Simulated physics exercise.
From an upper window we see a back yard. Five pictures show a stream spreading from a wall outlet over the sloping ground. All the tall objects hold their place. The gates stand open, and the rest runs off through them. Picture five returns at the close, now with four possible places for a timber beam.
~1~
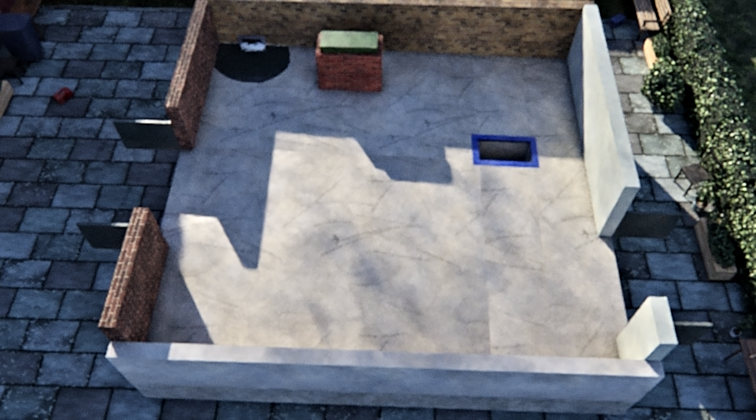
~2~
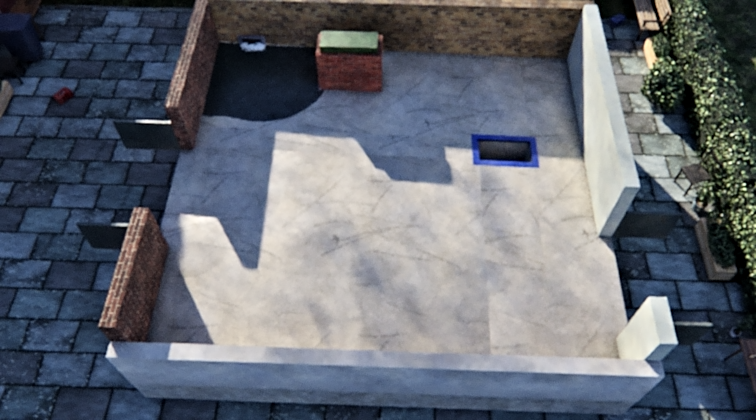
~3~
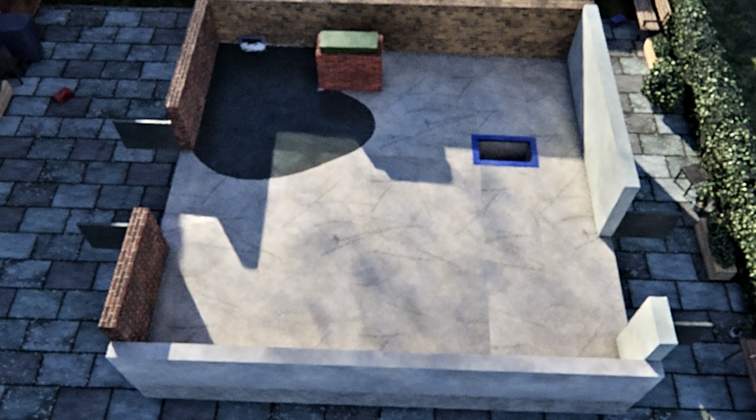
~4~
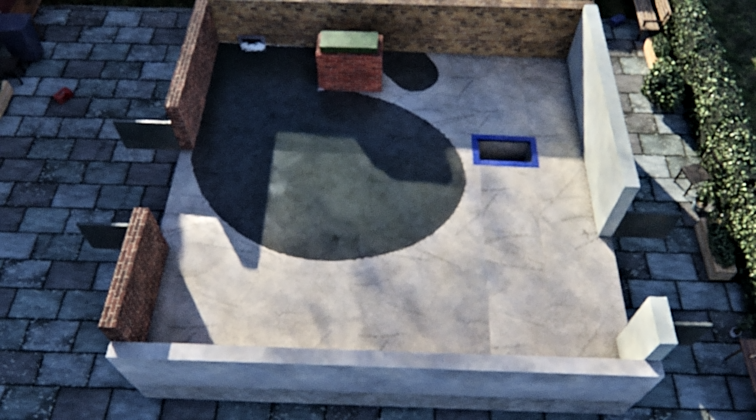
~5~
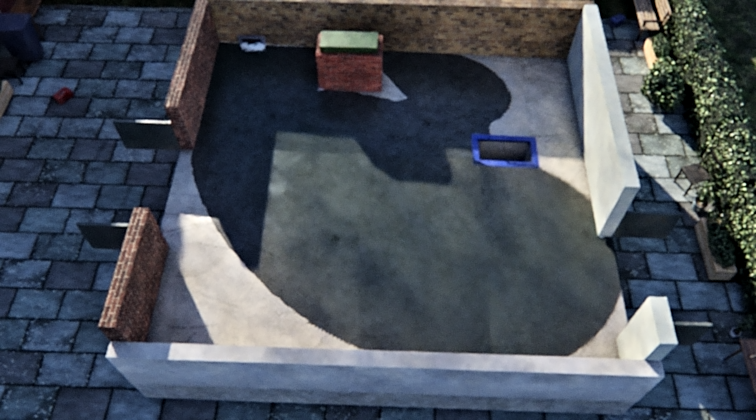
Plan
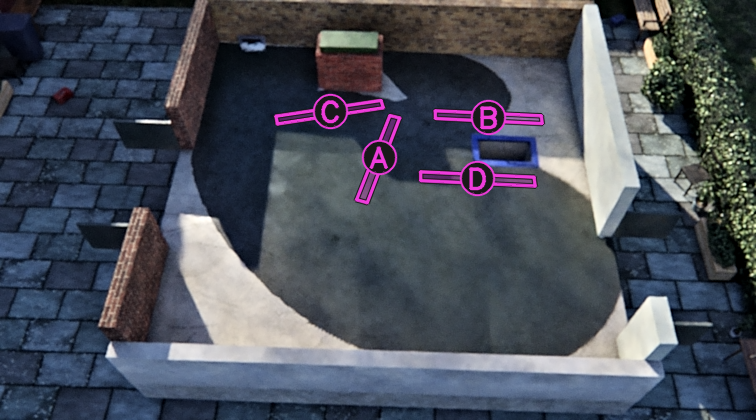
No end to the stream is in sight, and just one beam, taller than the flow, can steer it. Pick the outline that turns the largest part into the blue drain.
Use spot D.
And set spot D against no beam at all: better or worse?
It is better.
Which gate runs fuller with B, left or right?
More leaves on the right.
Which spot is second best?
That would be C.
In magenta, A from (361, 201) to (394, 116); B from (435, 114) to (541, 119); C from (276, 120) to (382, 104); D from (420, 176) to (534, 181).
If A is chosen, about 8 % of the stream goes into the blue drain, about 92 % out by the gates.
If B is chosen, about 7 % of the stream goes into the blue drain, about 93 % out by the gates.
If C is chosen, about 13 % of the stream goes into the blue drain, about 87 % out by the gates.
If D is chosen, about 18 % of the stream goes into the blue drain, about 82 % out by the gates.
